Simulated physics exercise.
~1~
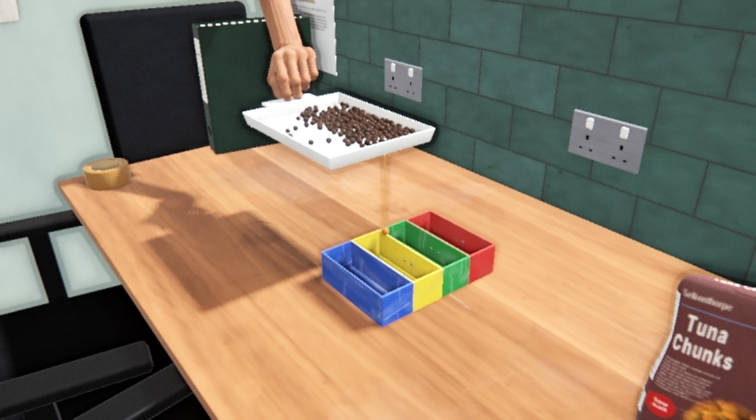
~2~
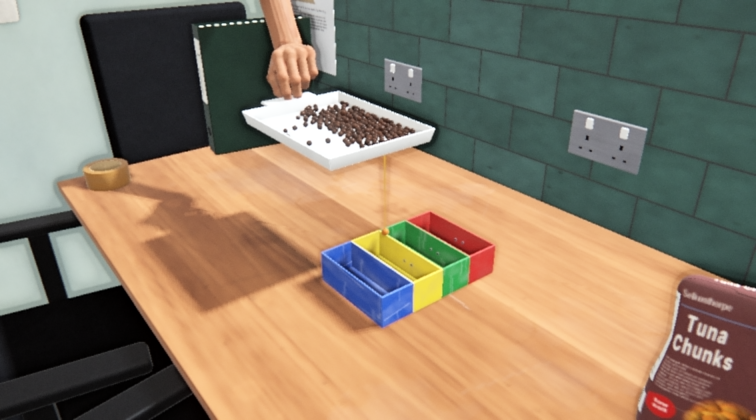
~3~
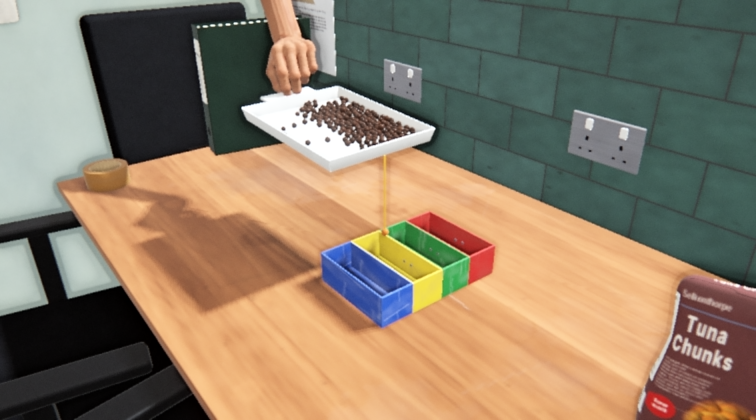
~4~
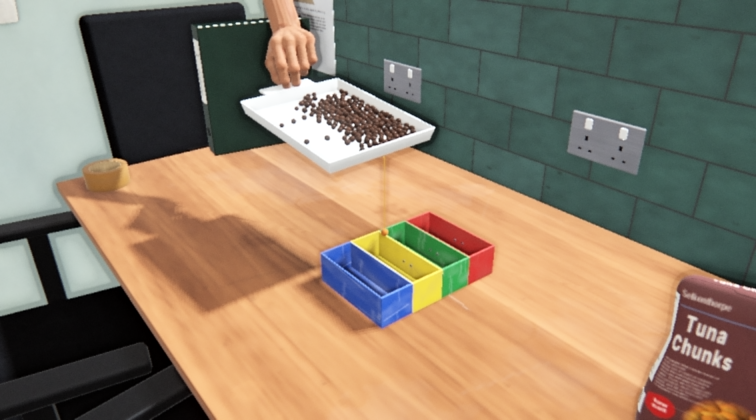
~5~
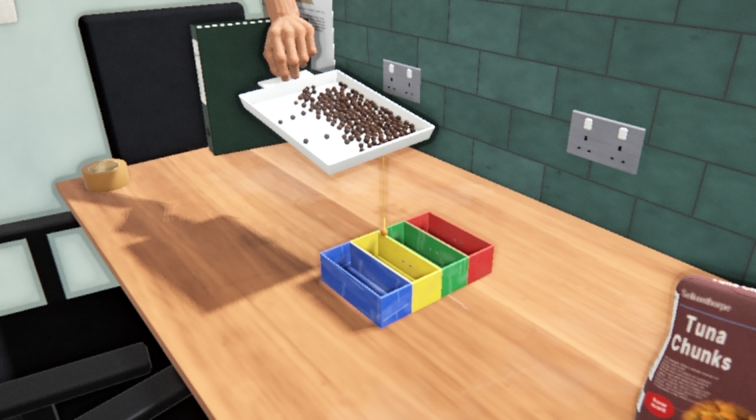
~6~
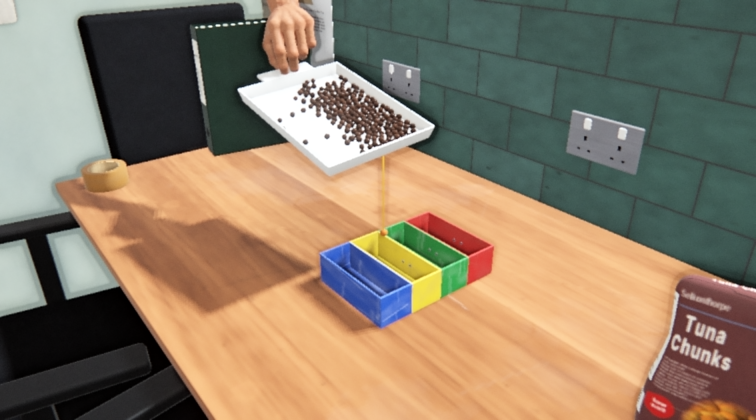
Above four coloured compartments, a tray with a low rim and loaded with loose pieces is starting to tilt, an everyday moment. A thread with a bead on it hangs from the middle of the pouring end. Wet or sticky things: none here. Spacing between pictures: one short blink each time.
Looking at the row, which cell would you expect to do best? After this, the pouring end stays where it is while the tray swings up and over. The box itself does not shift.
I would expect the blue cell to do best.
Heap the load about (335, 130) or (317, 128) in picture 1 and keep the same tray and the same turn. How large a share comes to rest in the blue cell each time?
From the first start you get 50 in a hundred, from the second 40 in a hundred.
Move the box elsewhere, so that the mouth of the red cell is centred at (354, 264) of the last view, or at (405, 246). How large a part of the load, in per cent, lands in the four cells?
Near 80 % and 90 %.
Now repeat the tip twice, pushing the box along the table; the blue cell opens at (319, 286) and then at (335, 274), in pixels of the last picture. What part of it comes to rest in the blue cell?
Trial 1 10%, trial 2 50%.
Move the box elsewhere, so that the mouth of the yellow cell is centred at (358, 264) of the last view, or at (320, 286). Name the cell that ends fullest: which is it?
The first position gives yellow, and the second gives green.
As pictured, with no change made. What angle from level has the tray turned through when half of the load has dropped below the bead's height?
Tilt: Around 85 degrees.
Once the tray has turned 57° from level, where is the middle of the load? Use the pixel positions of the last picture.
Around (356, 142).
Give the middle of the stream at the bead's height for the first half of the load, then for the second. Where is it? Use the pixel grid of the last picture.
At (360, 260) for the first part, then at (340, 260) for the others.
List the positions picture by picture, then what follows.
In the first frame, corners of the pouring end near (330, 156) and (430, 128), level; middle of the load near (357, 124), chocolate balls; bead on its thread near (385, 231); blue cell near (398, 302); yellow cell near (428, 287); green cell near (456, 274); red cell near (482, 261).
In the second frame, corners of the pouring end near (330, 157) and (430, 129), level; middle of the load near (357, 124).
In the third frame, corners of the pouring end near (330, 158) and (430, 128), tipped barely, lowest at the left corner; middle of the load near (356, 122).
In the fourth frame, corners of the pouring end near (330, 160) and (430, 127), tipped a little, lowest at the left corner; middle of the load near (356, 118).
In the fifth frame, corners of the pouring end near (330, 162) and (430, 126), tipped a little, lowest at the left corner; middle of the load near (356, 114).
In the sixth frame, corners of the pouring end near (330, 164) and (430, 126), tipped a little, lowest at the left corner; middle of the load near (356, 111), near a third on the move; blue cell near (396, 303); yellow cell near (426, 288); green cell near (454, 275); red cell near (480, 262).
Shortly afterwards, tray tipped steeply; all but a few on the tray; only a few in the blue cell; a little falling or outside the box.
Next, tray tipped right over; a little on the tray; near half in the blue cell; a little in the yellow cell; only a few in the green cell; only a few in the red cell; near half falling or outside the box.
Some moments later, tray tipped past a quarter turn; near half in the blue cell; a little in the yellow cell; only a few in the green cell; only a few in the red cell; near half falling or outside the box.
In the end, tray tipped past a quarter turn; near half in the blue cell; a little in the yellow cell; only a few in the green cell; only a few in the red cell; near half outside the box.
